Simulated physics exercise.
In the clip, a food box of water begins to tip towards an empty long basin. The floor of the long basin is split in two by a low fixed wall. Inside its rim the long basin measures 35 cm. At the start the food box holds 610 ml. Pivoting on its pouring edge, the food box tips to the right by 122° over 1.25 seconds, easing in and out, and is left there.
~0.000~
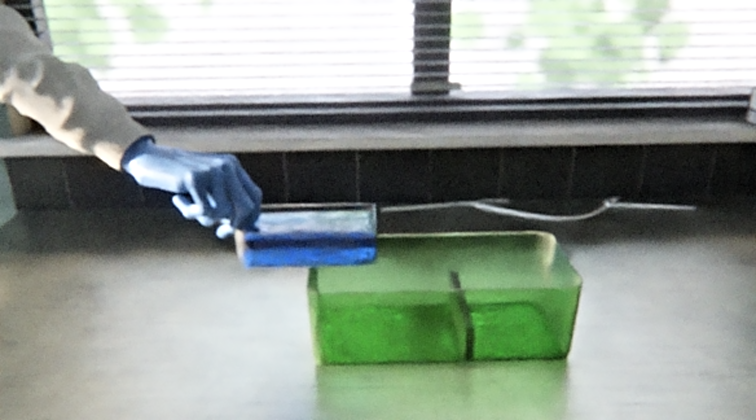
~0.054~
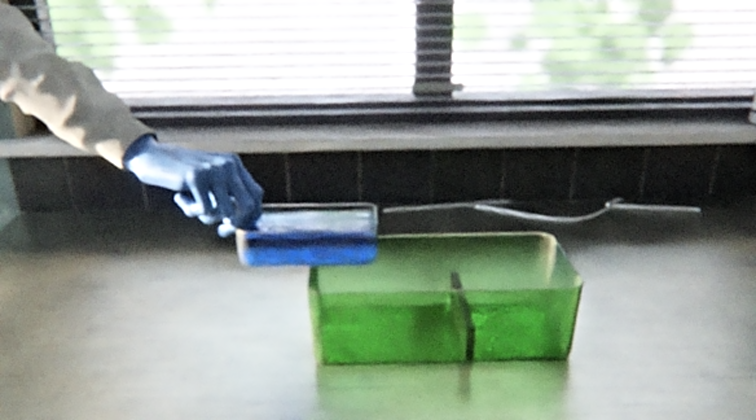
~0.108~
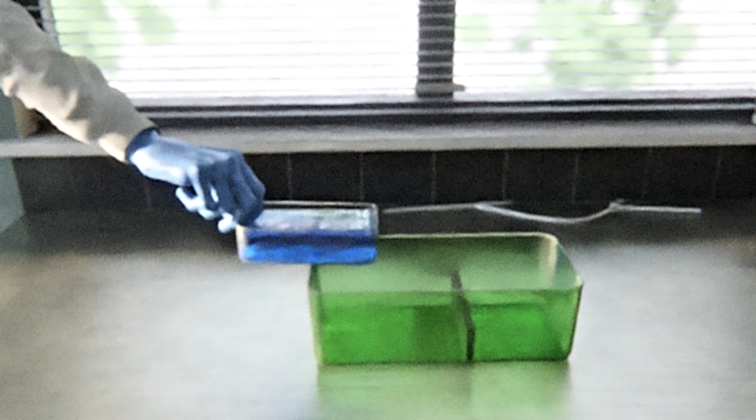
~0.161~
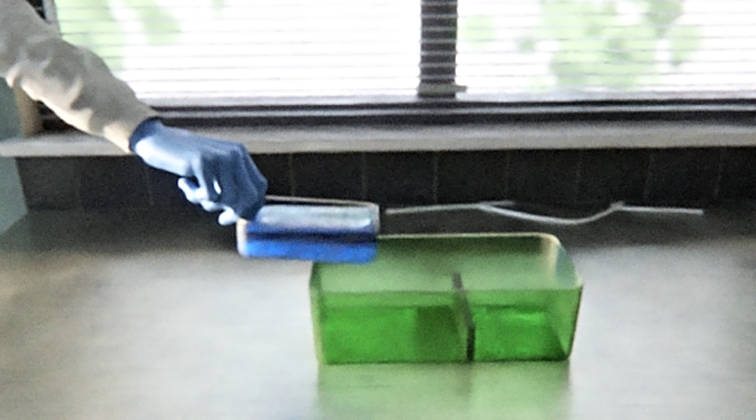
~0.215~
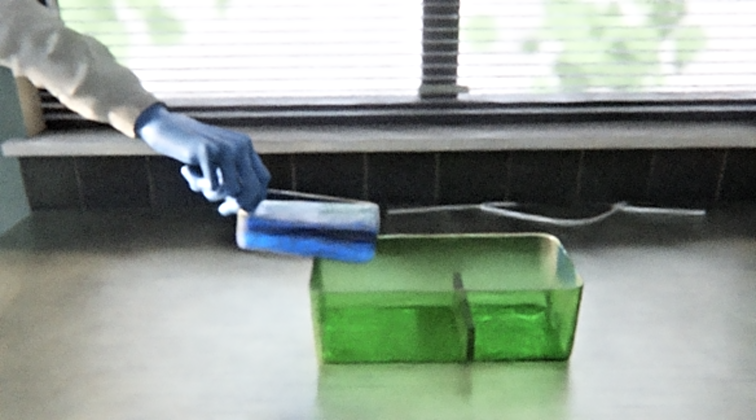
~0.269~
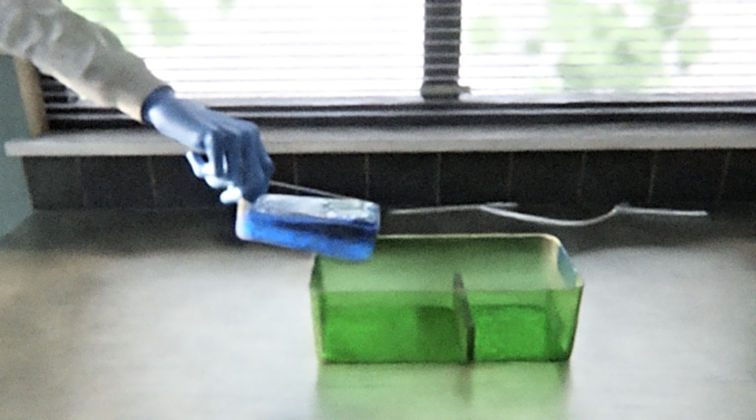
At the start, a blue-gloved hand holds a small clear container of blue liquid level above the left end of a long green basin with a divider, on a counter by a window. The hand then gradually tilts the container to the right, its right end lowest, while the basin stays still.
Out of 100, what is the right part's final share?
About 22 out of 100.
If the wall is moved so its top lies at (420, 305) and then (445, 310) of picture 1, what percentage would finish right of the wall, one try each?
80 per cent first, 60 per cent second.
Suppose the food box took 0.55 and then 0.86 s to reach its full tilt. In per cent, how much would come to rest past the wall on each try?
I'd expect close to 25 per cent and then close to 50 per cent.
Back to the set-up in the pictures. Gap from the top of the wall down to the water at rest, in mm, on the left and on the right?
Left 36 mm, right 44 mm.
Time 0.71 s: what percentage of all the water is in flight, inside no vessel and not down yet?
It comes to about 38 percent.
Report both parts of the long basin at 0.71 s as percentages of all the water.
Lab note: Left near 48 %, right near 2.
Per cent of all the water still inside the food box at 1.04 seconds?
What remains is about 1 percent of it all.
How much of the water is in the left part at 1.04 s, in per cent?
The fraction is near 74 percent.
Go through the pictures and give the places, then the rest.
Tilt 0°; pouring edge (375, 218); surface from (243, 223) to (374, 221); the long basin's rim runs from (310, 265) to (566, 258); the wall's top is at (461, 298), in the first frame.
Tilt 1°; pouring edge (376, 218); surface from (244, 223) to (374, 221), in the second frame.
Tilt 2°; pouring edge (377, 218); surface from (245, 220) to (375, 219), in the third frame.
Tilt 5°; pouring edge (377, 218); surface from (245, 216) to (376, 218), in the fourth frame.
Tilt 9°; pouring edge (378, 218); surface from (245, 211) to (376, 214), in the fifth frame.
Tilt 13°; pouring edge (378, 218); surface from (245, 204) to (379, 213); 1 per cent is over the edge, in the sixth frame.
After 0.71 s the tilt is 74° and 14 per cent is still to pour, 47 is left of the wall and 2 right of it.
After 1.04 s the tilt is 114° and 1 per cent is still to pour, 74 is left of the wall and 22 right of it.
After 1.38 s the tilt is 122° and 0 per cent is still to pour, 77 is left of the wall and 22 right of it.
After 1.75 s the tilt is 122° and 0 per cent is still to pour, 77 is left of the wall and 22 right of it.
In the end 77 per cent lies left of the wall, 22 right of it and 1 outside.
